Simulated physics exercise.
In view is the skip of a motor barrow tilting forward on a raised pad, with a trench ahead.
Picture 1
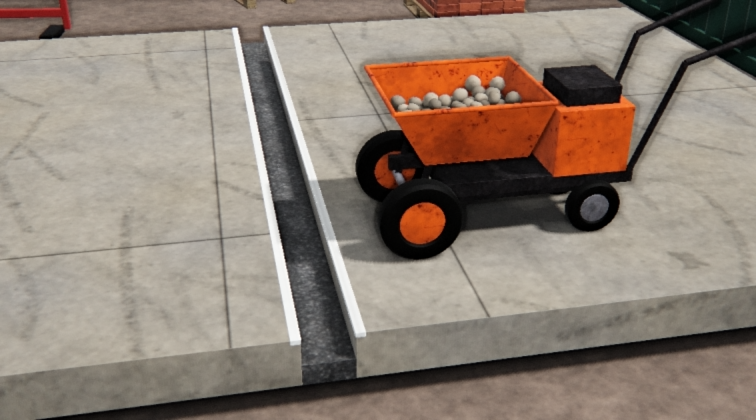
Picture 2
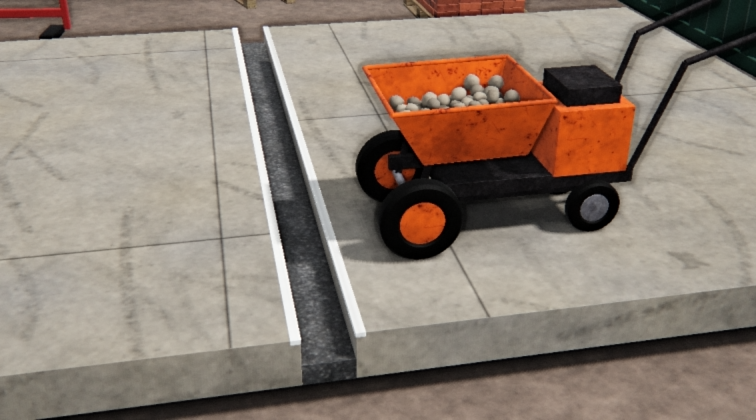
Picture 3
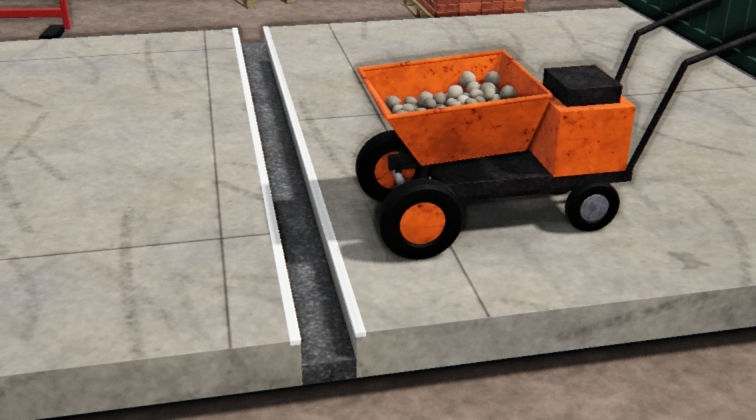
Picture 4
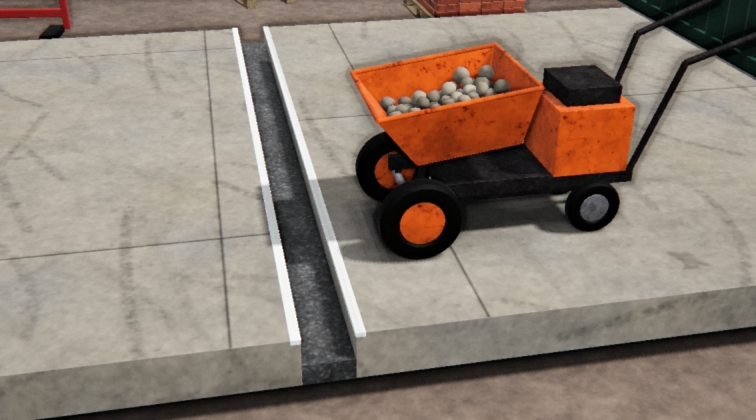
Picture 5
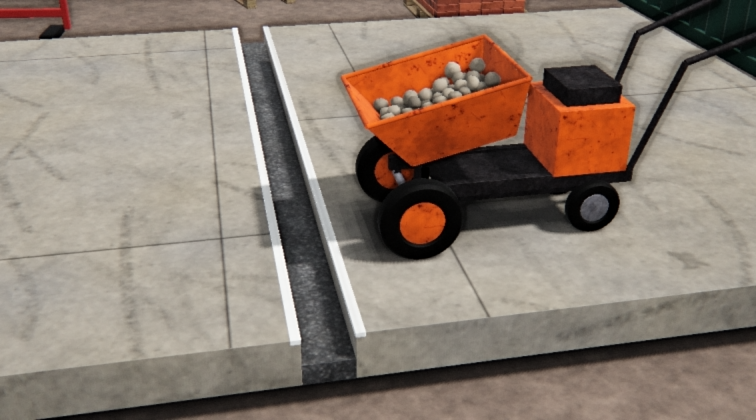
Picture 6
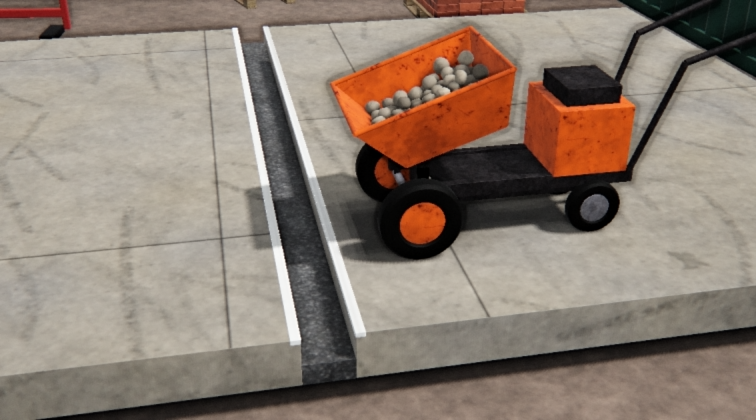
The orange skip of a motor barrow, holding rounded stones, tilts forward toward the left.
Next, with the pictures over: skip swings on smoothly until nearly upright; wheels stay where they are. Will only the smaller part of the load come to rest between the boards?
The load will chiefly settle outside the trench.
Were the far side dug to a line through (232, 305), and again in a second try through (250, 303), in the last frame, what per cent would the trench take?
In order: 100 per cent, then 90 per cent.
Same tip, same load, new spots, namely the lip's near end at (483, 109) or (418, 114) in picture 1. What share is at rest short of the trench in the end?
In order, 40 % followed by 0 %.
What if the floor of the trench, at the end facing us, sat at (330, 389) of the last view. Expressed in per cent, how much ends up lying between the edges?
30 %, roughly.
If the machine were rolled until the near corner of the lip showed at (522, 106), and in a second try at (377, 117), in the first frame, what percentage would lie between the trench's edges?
You'd get around 10 in a hundred, then 0 in a hundred.
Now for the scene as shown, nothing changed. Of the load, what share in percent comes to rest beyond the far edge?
Result: Close to 65 %.
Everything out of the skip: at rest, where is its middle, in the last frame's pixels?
Near (259, 238).
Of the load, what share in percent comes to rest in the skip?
Share in the skip: Around 5 %.
Soon after the last picture, skip tipped steeply; all in the skip.
A little later, skip tipped right over; most in the skip; about a quarter beyond it.
Later still, skip tipped right over; a small part in the skip; about a quarter in or heaped over the trench; about two thirds beyond it.
At rest, skip tipped right over; a small part in the skip; about a third in or heaped over the trench; about two thirds beyond it.
